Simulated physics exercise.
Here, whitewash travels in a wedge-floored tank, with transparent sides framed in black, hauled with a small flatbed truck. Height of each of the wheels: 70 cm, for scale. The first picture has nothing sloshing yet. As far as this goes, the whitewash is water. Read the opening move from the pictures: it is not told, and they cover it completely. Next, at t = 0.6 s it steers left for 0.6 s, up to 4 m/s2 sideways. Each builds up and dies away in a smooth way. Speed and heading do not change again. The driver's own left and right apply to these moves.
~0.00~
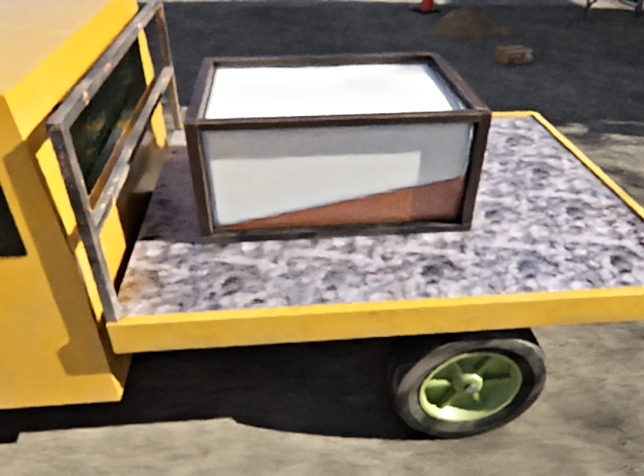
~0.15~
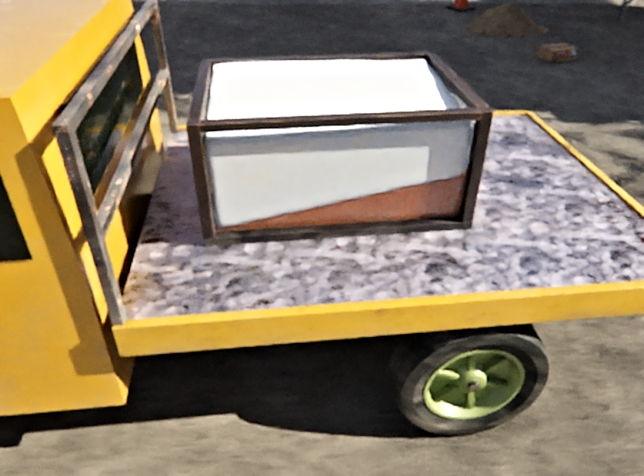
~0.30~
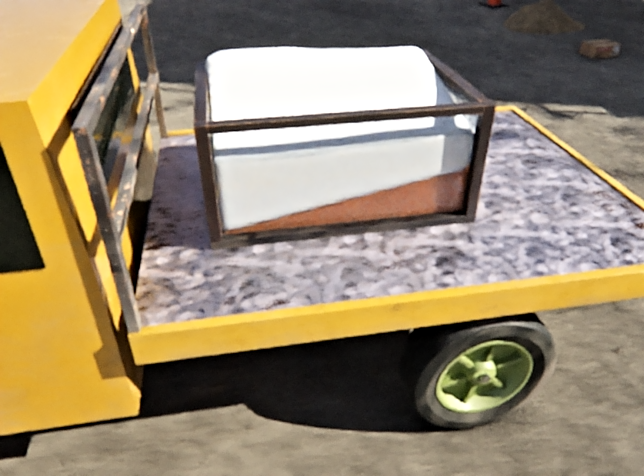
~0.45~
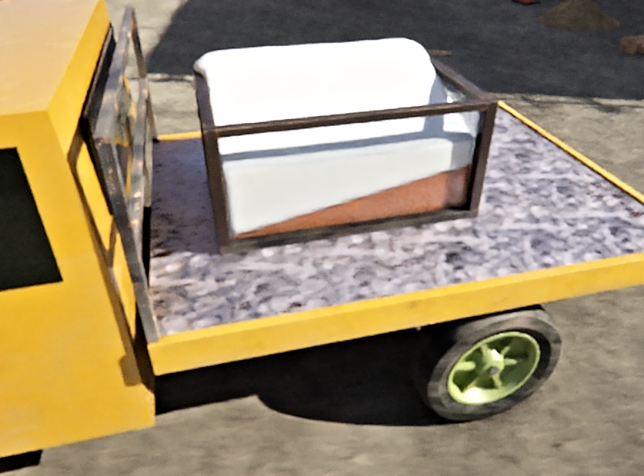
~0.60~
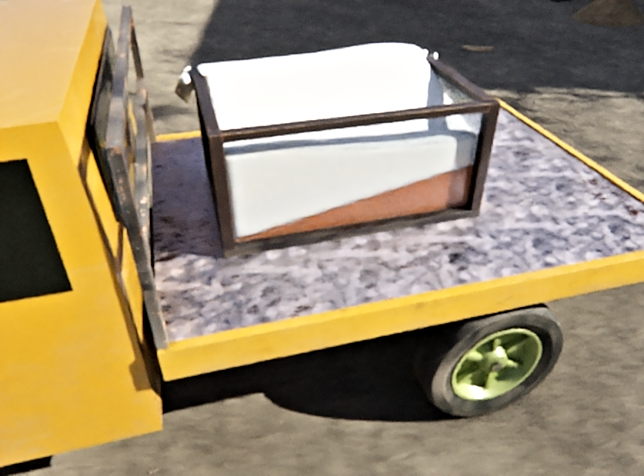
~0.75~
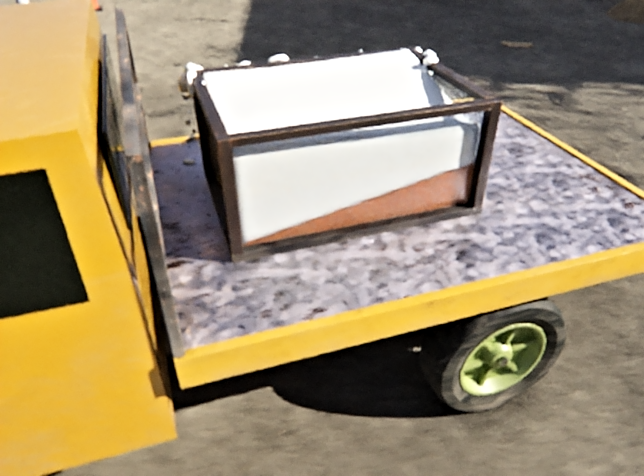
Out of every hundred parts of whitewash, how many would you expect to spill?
About 13 in every hundred.
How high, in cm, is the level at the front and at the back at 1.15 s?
Front level 48 cm, back level 42 cm.
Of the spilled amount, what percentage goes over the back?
About 10 per cent.
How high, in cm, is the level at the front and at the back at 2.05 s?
Front level 44 cm, back level 48 cm.
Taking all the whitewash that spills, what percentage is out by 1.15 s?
40 %.
Then, 1.15 s in, it stands 42 cm high behind and 48 cm in front; 6 per cent has gone over the far side.
Then, 1.55 s in, it stands 48 cm high behind and 46 cm in front; 9 per cent has gone over the far side.
Then, 2.05 s in, it stands 48 cm high behind and 45 cm in front; 10 per cent has gone over the far side.
Then, 4.18 s in, 13 per cent has gone over the far side, 41 of 309 litres.
